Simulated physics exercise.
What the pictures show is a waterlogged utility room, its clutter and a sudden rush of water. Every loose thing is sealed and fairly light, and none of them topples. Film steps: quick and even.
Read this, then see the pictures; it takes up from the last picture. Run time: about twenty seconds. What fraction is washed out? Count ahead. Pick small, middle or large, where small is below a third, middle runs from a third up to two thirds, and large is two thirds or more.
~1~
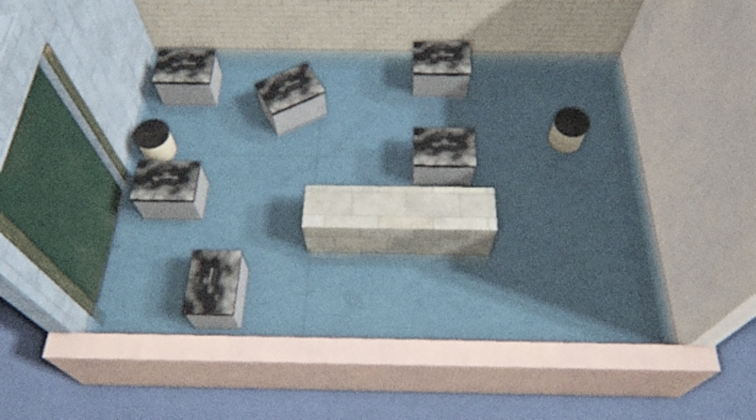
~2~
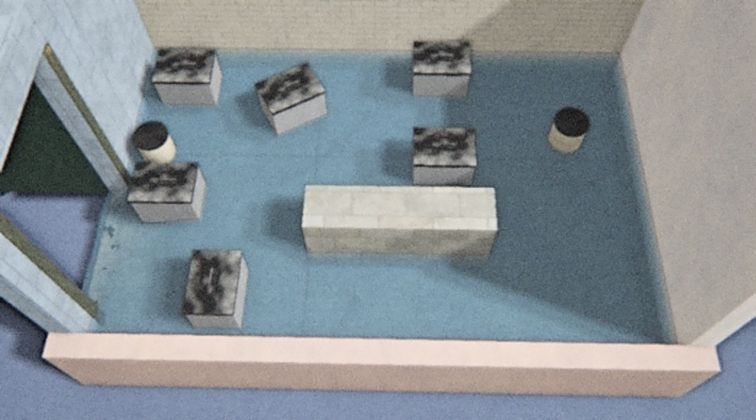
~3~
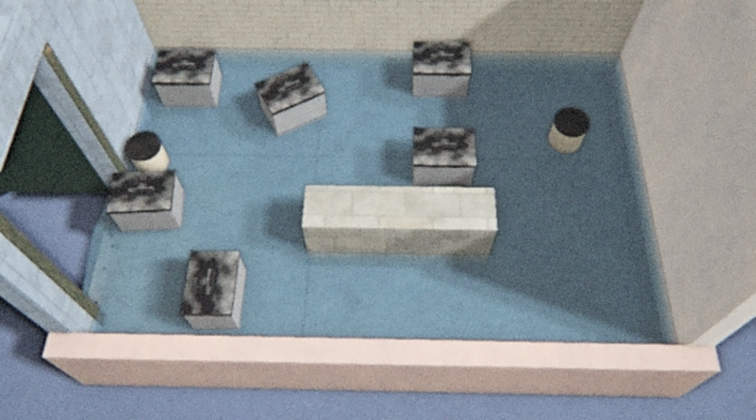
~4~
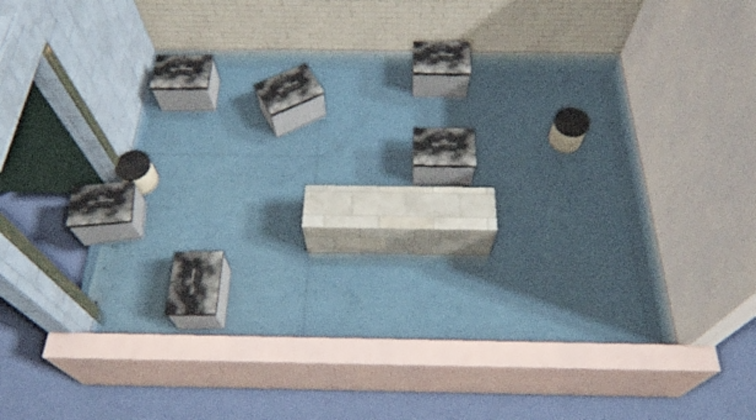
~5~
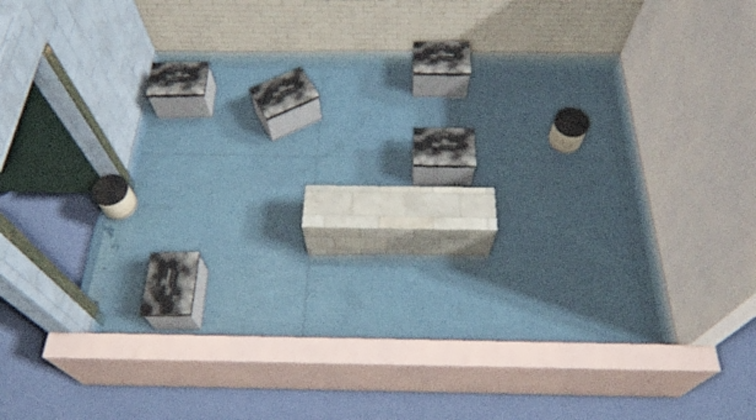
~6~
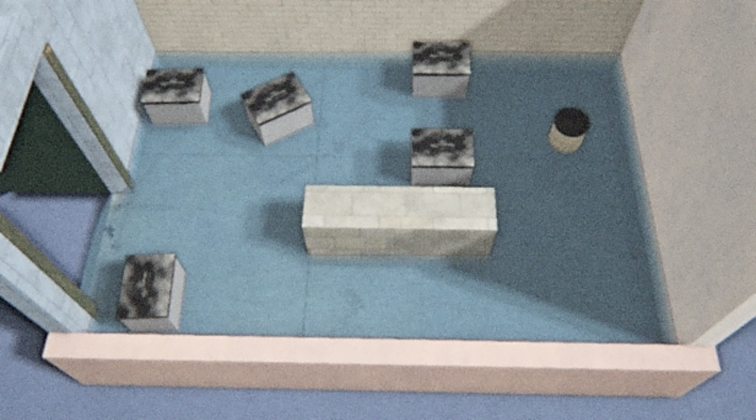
Large.
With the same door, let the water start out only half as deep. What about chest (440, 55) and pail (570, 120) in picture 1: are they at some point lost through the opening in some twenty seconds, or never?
First does not get out, second does not get out.
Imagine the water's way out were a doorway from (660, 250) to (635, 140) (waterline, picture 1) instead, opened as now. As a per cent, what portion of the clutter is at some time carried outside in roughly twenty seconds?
Roughly 50 in a hundred.
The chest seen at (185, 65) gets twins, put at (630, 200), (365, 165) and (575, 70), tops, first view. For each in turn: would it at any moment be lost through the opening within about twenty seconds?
Going one by one, I'd say it doesn't leave, then it leaves, then it doesn't leave.
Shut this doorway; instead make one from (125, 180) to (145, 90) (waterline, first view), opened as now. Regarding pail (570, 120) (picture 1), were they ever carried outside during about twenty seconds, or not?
The outcome for it is not removed.
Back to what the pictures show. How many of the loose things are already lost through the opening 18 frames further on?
That comes to 4.
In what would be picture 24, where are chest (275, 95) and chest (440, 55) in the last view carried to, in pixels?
Look for them around (105, 230) and (336, 72).
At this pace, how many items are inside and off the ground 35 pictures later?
By my tally, 2.
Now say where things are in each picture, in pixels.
In the first frame, a chest at (212, 281) floats; a chest at (184, 65), afloat; 0 of 8 have shifted.
In the second frame, a chest at (212, 281) floats; a chest at (184, 65), afloat; 0 of 8 have shifted.
In the third frame, a chest at (210, 282) floats; a chest at (184, 66), afloat; 2 of 8 have shifted.
In the fourth frame, a chest at (195, 282) floats, close to its start; a chest at (182, 71) floats, close to its start; 4 of 8 have shifted.
In the fifth frame, a chest at (170, 283) floats, a stride from its start; a chest at (178, 78), afloat, close to its start; 5 of 8 have shifted.
In the sixth frame, a chest at (146, 285), afloat, a stride from its start; a chest at (172, 85), afloat, close to its start; 5 of 8 have shifted.
A moment on, 3 of 8 are out; 5 afloat.
Next, 4 of 8 are out; 4 afloat.
Later, 6 of 8 are out; 2 afloat.
In the end, 6 of 8 are out; 2 afloat.
